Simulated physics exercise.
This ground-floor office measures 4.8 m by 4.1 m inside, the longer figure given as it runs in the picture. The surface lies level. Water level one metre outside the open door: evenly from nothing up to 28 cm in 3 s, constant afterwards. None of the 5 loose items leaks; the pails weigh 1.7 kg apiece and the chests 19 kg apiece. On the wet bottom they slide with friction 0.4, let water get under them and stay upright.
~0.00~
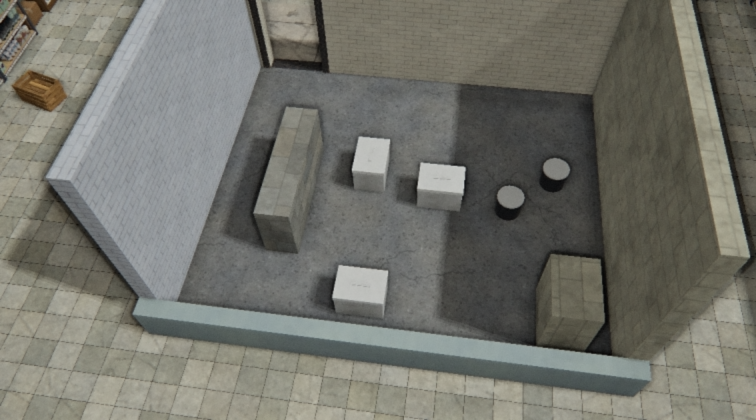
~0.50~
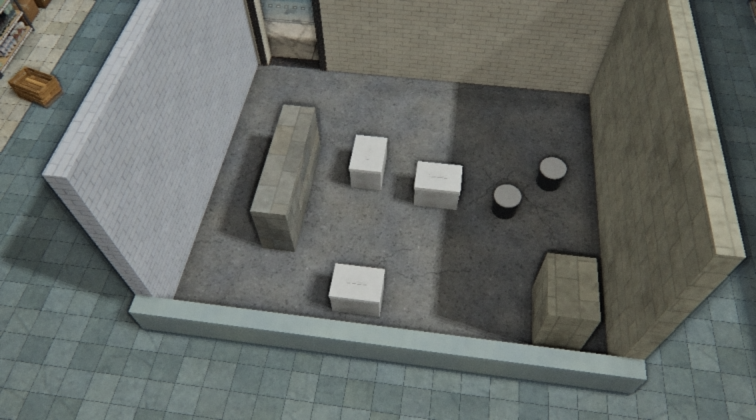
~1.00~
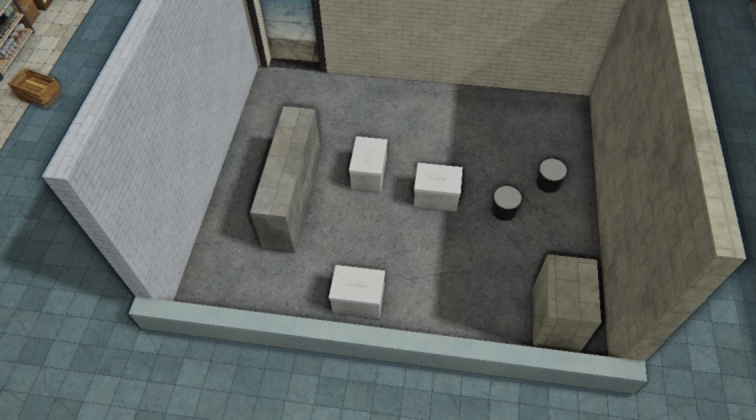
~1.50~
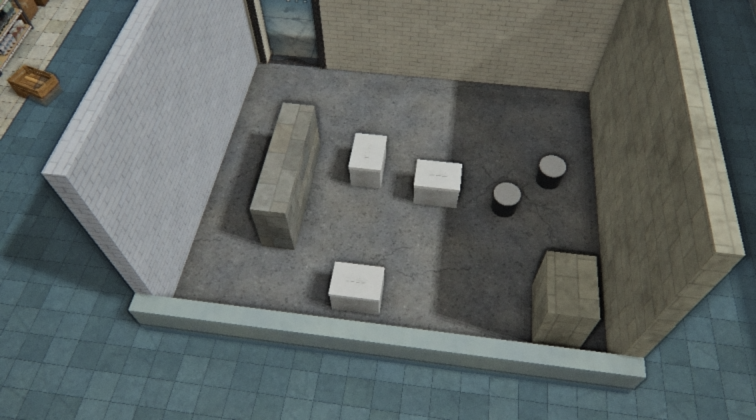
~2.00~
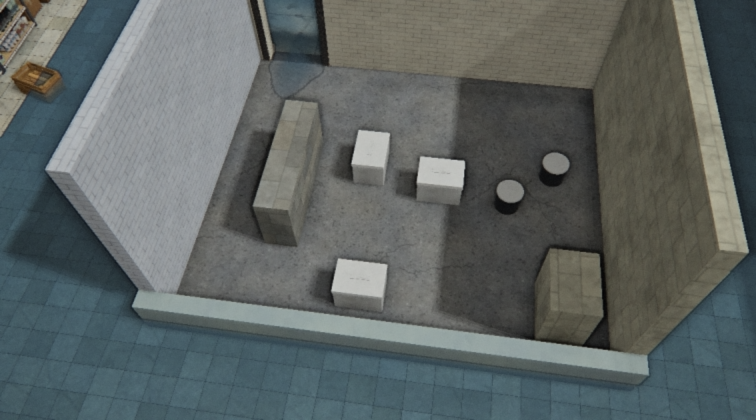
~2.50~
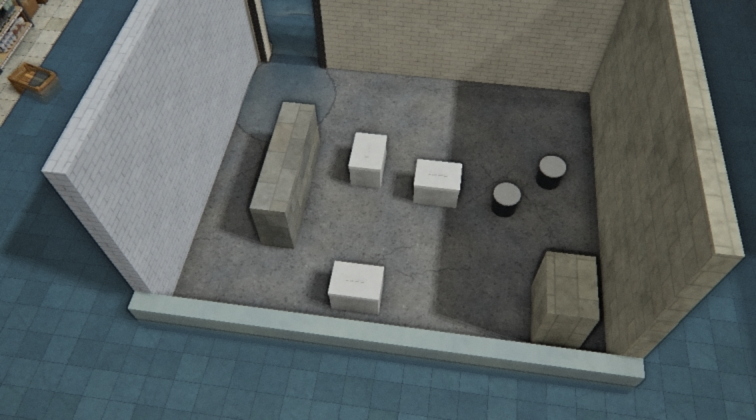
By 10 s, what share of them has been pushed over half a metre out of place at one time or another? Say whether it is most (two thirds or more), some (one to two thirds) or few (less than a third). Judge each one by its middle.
Some.
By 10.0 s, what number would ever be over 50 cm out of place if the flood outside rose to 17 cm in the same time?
Then the count would be 0.
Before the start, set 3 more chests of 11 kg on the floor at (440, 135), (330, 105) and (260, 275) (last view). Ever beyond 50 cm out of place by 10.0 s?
In that order: Under, over, past it.
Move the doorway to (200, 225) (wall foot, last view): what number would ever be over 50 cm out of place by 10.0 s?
Count: 2.
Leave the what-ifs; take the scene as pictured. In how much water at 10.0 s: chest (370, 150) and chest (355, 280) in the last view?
Close to 7 and 6 centimetres.
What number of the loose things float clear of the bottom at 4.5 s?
It comes to 0.
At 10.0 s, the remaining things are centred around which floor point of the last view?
Close to (473, 196).
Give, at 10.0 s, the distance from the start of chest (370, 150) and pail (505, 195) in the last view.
In turn: 40 cm, 60 cm.
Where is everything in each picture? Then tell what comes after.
The first frame shows a pail at (557, 168) rests on the ground; a pail at (511, 196), on the bottom; 0.0 m2 under water; 0 of 5 have shifted.
The second frame shows a pail at (553, 167), on the bottom; a pail at (508, 195), on the bottom; 0.0 m2 under water; 0 of 5 have shifted.
The third frame shows a pail at (553, 169) rests on the ground; a pail at (508, 197), on the bottom; 0.0 m2 under water; 0 of 5 have shifted.
The fourth frame shows a pail at (553, 166) rests on the ground; a pail at (507, 193), on the bottom; 0.0 m2 under water; 0 of 5 have shifted.
The fifth frame shows a pail at (556, 163), on the bottom; a pail at (510, 191), on the bottom; water covers 0.3 m2; 0 of 5 have shifted.
The sixth frame shows a pail at (553, 166) rests on the ground; a pail at (507, 193) rests on the ground; water covers 1.5 m2; 0 of 5 have shifted.
After 3.5 s 0 of 5 are over 50 cm from their spots; 0 afloat.
After 4.5 s 0 of 5 are over 50 cm from their spots; 0 afloat.
After 7.0 s 0 of 5 are over 50 cm from their spots; 0 afloat.
After 10.0 s 2 of 5 are over 50 cm from their spots, and 2 have been at some point; 2 afloat.
